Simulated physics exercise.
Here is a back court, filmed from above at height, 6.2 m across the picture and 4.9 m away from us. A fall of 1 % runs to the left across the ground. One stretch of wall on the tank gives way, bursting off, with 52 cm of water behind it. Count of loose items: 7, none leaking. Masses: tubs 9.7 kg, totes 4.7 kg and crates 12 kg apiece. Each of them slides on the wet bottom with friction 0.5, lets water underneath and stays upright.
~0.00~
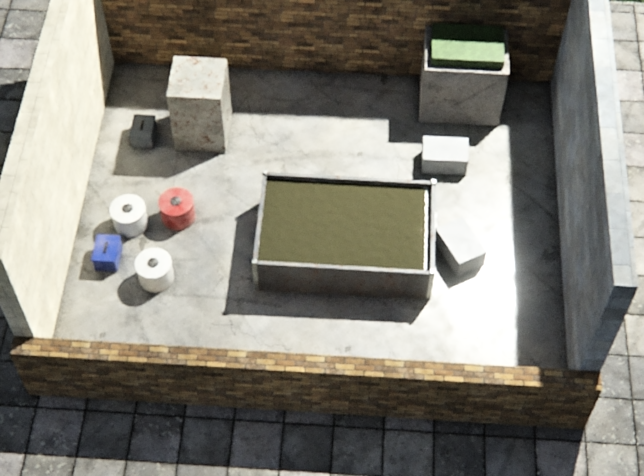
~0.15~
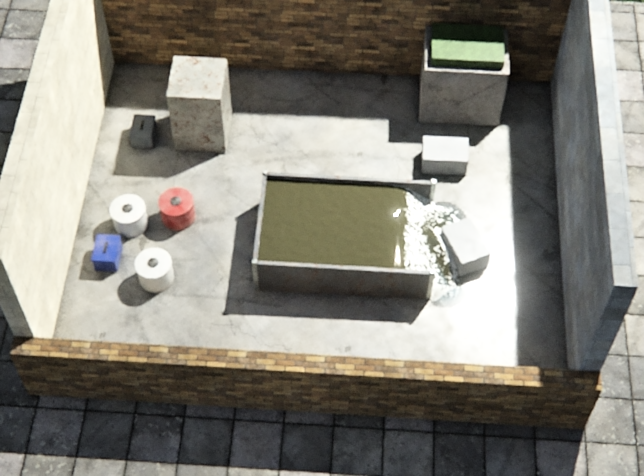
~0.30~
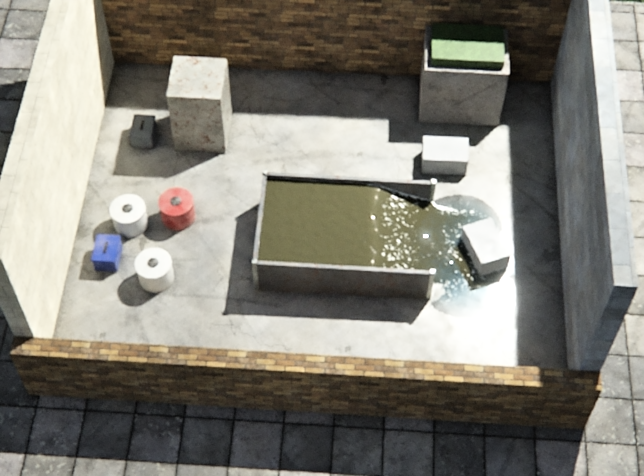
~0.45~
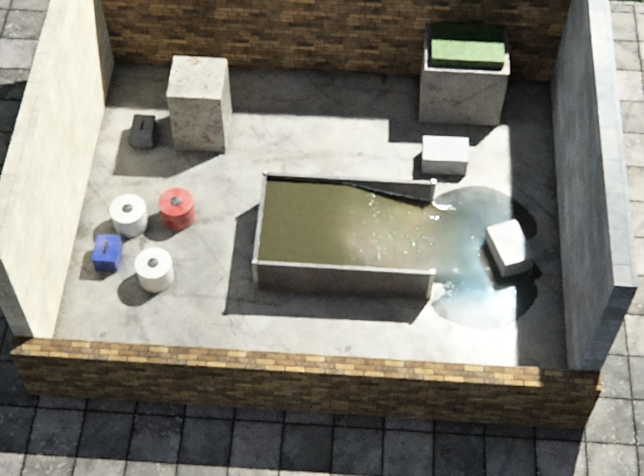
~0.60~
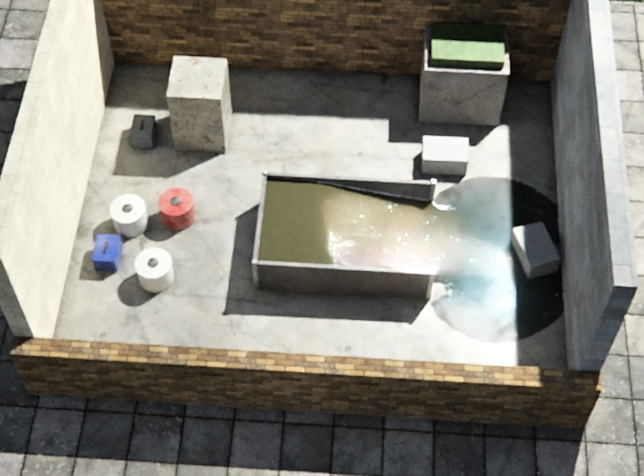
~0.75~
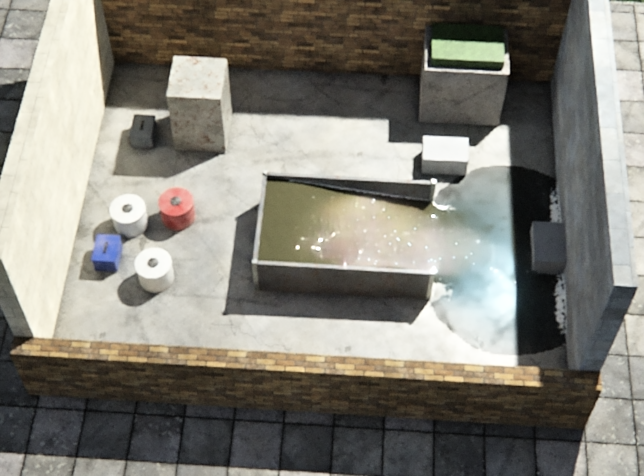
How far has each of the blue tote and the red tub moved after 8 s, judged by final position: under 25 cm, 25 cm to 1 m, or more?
In order: Blue tote: Budges somewhat; red tub: Scarcely budges.
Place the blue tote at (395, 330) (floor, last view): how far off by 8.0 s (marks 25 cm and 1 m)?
By that time it is swept a long way.
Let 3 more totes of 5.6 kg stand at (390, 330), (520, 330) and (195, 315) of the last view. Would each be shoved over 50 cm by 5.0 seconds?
One by one: Beyond the mark, beyond the mark, beyond the mark.
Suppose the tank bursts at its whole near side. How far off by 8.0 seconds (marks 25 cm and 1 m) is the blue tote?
In that scenario the blue tote would have been washed far off.
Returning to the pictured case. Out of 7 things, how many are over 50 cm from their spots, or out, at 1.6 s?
At that moment it comes to 1.
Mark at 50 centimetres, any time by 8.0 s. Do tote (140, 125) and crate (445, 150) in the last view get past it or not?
The first never reached the threshold, and the second topped the threshold.
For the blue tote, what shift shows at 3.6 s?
About 0 cm out of place.
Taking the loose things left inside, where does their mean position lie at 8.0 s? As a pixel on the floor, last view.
Mean position: Approximately (214, 206).
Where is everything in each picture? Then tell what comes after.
In the first picture, the blue tote at (106, 248), on the bottom; the red tub at (176, 201) rests on the ground; 2.8 m2 under water; 0 of 7 have shifted.
In the second picture, the blue tote at (106, 248), on the bottom; the red tub at (176, 201), on the bottom; 3.3 m2 under water; 1 of 7 have shifted.
In the third picture, the blue tote at (106, 248), on the bottom; the red tub at (176, 201), on the bottom; water covers 4.1 m2; 1 of 7 have shifted.
In the fourth picture, the blue tote at (106, 248), on the bottom; the red tub at (176, 201) rests on the ground; 5.1 m2 under water; 1 of 7 have shifted.
In the fifth picture, the blue tote at (106, 248) rests on the ground; the red tub at (176, 201), on the bottom; 6.2 m2 under water; 1 of 7 have shifted.
In the sixth picture, the blue tote at (106, 248) rests on the ground; the red tub at (176, 201) rests on the ground; 7.0 m2 under water; 1 of 7 have shifted.
After 1.6 s the blue tote is near (106, 248), 0.0 m from its start, aground; the red tub is near (176, 201), 0.0 m from its start, aground; 1 afloat.
After 3.6 s the blue tote is near (106, 248), 0.0 m from its start, aground; the red tub is near (176, 201), 0.0 m from its start, aground; 1 afloat.
After 5.6 s the blue tote is near (106, 248), 0.0 m from its start, aground; the red tub is near (176, 201), 0.0 m from its start, aground; 1 afloat.
After 8.0 s the blue tote is near (137, 228), 0.5 m from its start, afloat; the red tub is near (177, 202), 0.0 m from its start, aground; 5 afloat.
